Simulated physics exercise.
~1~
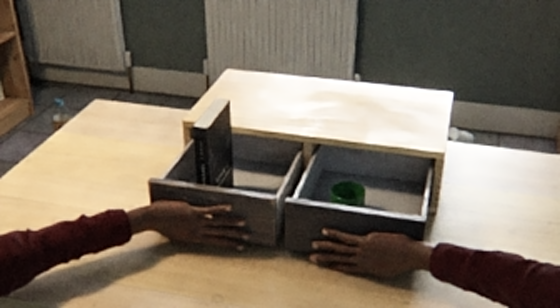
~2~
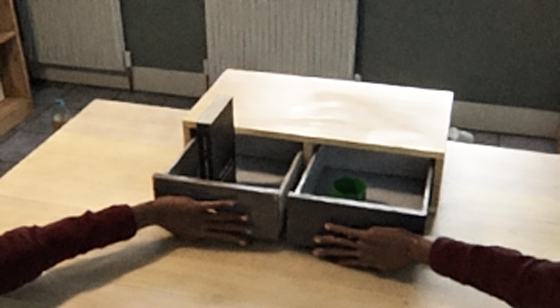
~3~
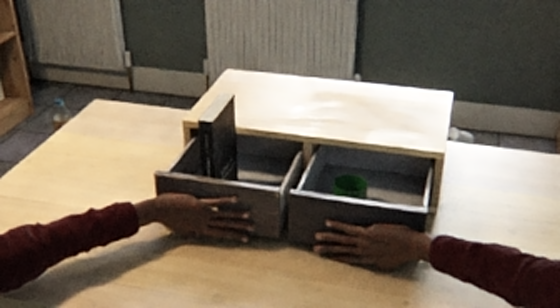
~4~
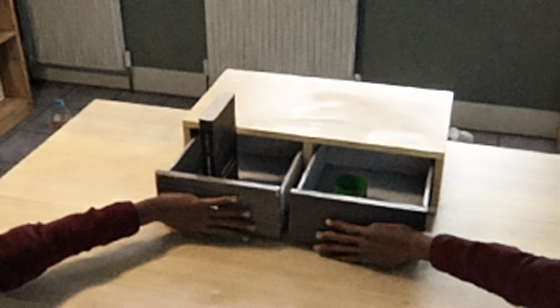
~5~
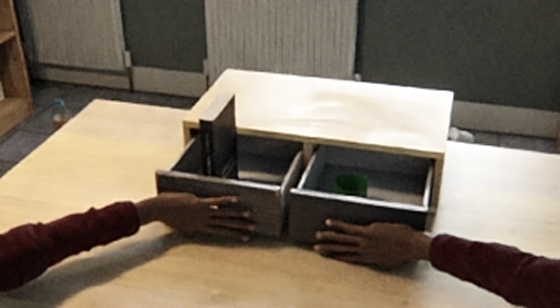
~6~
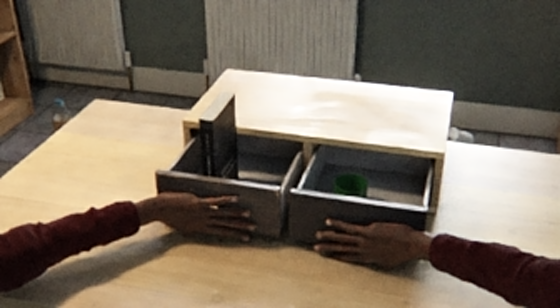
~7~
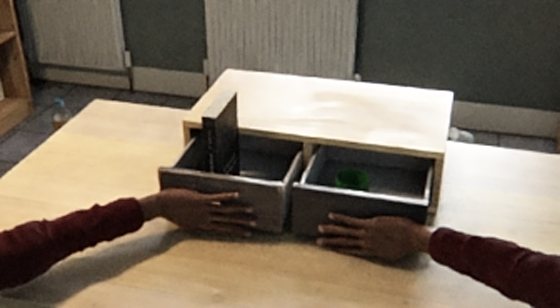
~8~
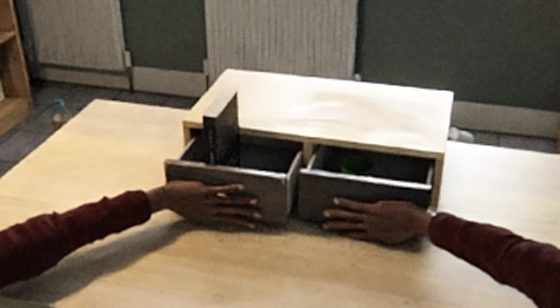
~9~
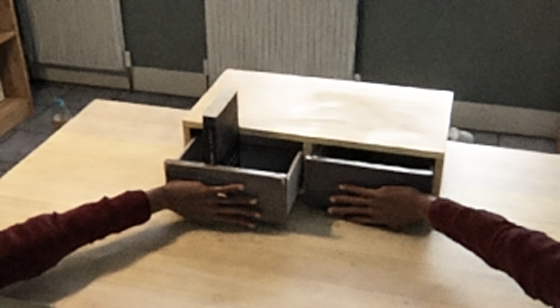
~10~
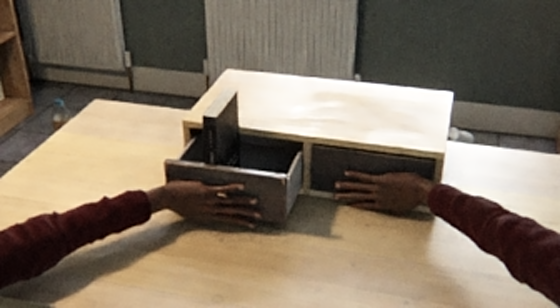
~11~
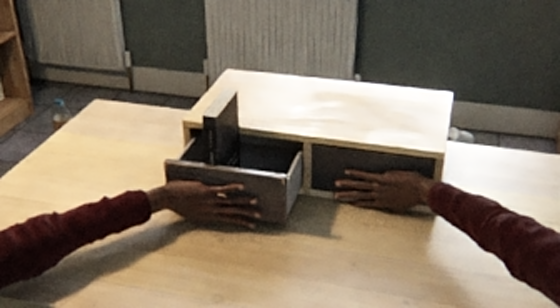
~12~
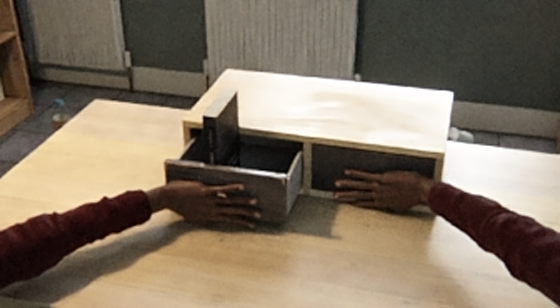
On a wooden table, two hands pushing both drawers of a small chest, the right closing while the left jams on an upright black book.
